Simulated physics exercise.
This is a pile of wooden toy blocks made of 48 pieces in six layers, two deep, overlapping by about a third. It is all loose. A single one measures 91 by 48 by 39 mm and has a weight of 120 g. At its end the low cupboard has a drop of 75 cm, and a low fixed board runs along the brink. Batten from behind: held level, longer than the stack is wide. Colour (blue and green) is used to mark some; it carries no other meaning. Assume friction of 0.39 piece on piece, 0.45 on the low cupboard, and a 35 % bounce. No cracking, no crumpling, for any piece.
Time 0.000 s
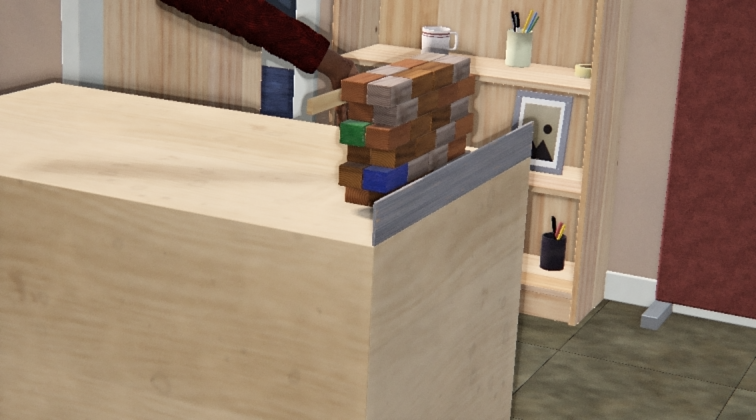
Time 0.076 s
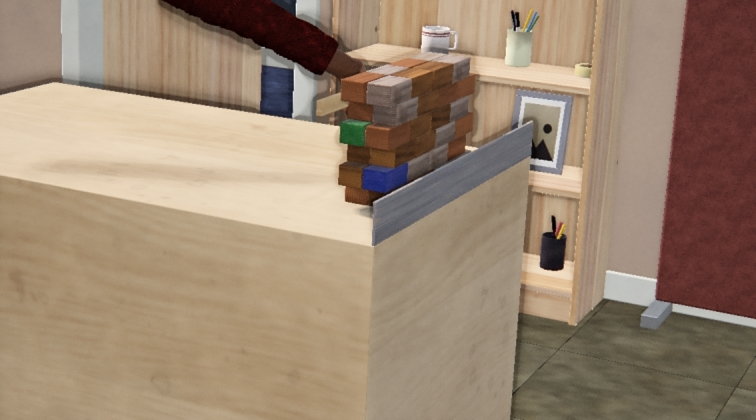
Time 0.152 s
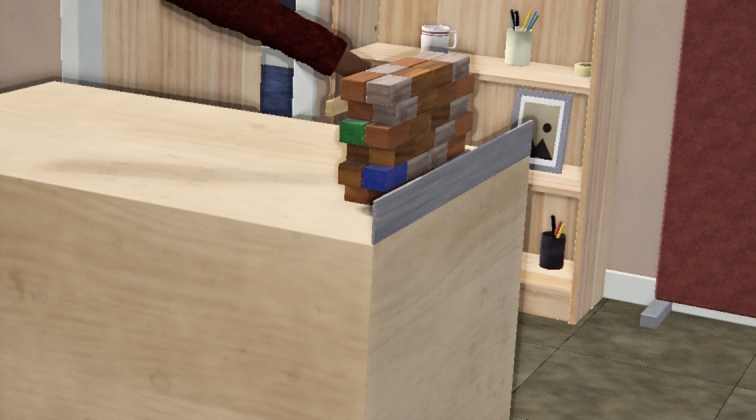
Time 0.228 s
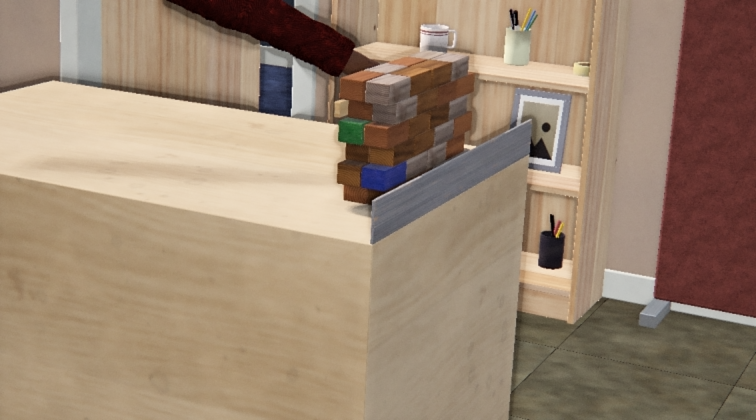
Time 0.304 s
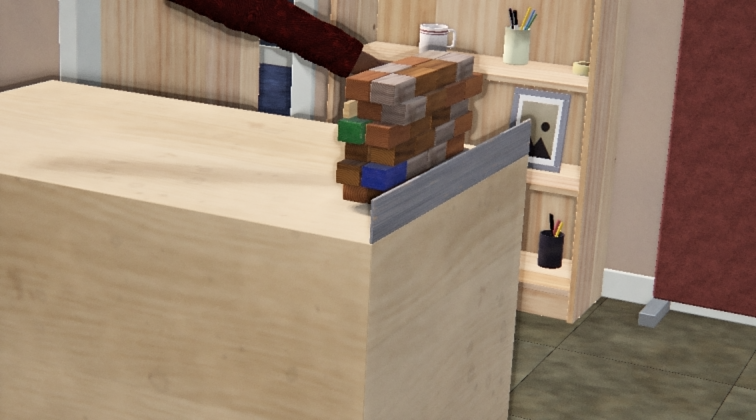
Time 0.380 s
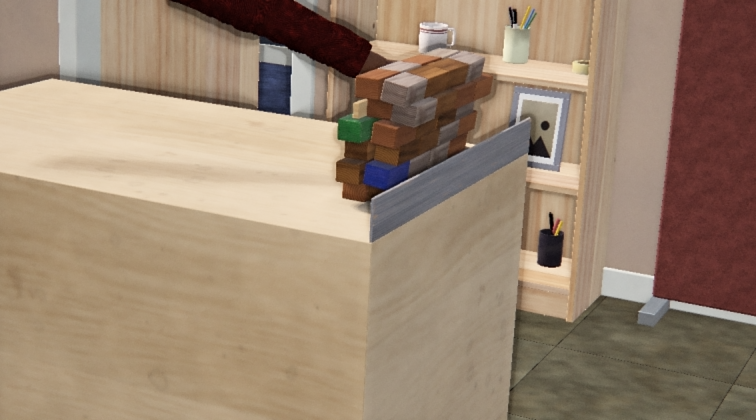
On a low wooden cupboard in front of shelves, a dark-red-sleeved arm moves a level batten toward a stack of wooden toy blocks from behind. The batten meets the stack and keeps pushing; the upper layers shift rightward, then the blocks lean and spread unevenly, the green and blue ones still among them.
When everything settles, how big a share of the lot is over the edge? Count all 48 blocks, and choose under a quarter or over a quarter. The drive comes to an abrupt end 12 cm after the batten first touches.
The share is more than a quarter.
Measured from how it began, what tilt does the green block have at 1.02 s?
My estimate is close to 0°.
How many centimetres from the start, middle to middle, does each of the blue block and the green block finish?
Net displacement (cm): Blue = 6; green = 0.
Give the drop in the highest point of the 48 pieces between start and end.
By about 8 cm, start to end.
By 0.54 s, none of the 48 blocks over the edge, 31 disturbed; blue block tilted 24°.
By 0.74 s, none of the 48 blocks over the edge, 31 disturbed; blue block tilted 40°.
By 1.02 s, 20 of the 48 blocks over the edge; blue block tilted 41°, 13 mm lower.
When it is over (1.5 s), 20 of the 48 blocks over the edge; blue block tilted 41°, 13 mm lower; green block unmoved. That is 42 per cent. In pixels of the last frame, middles, blue block near (409, 184), green block near (360, 127).
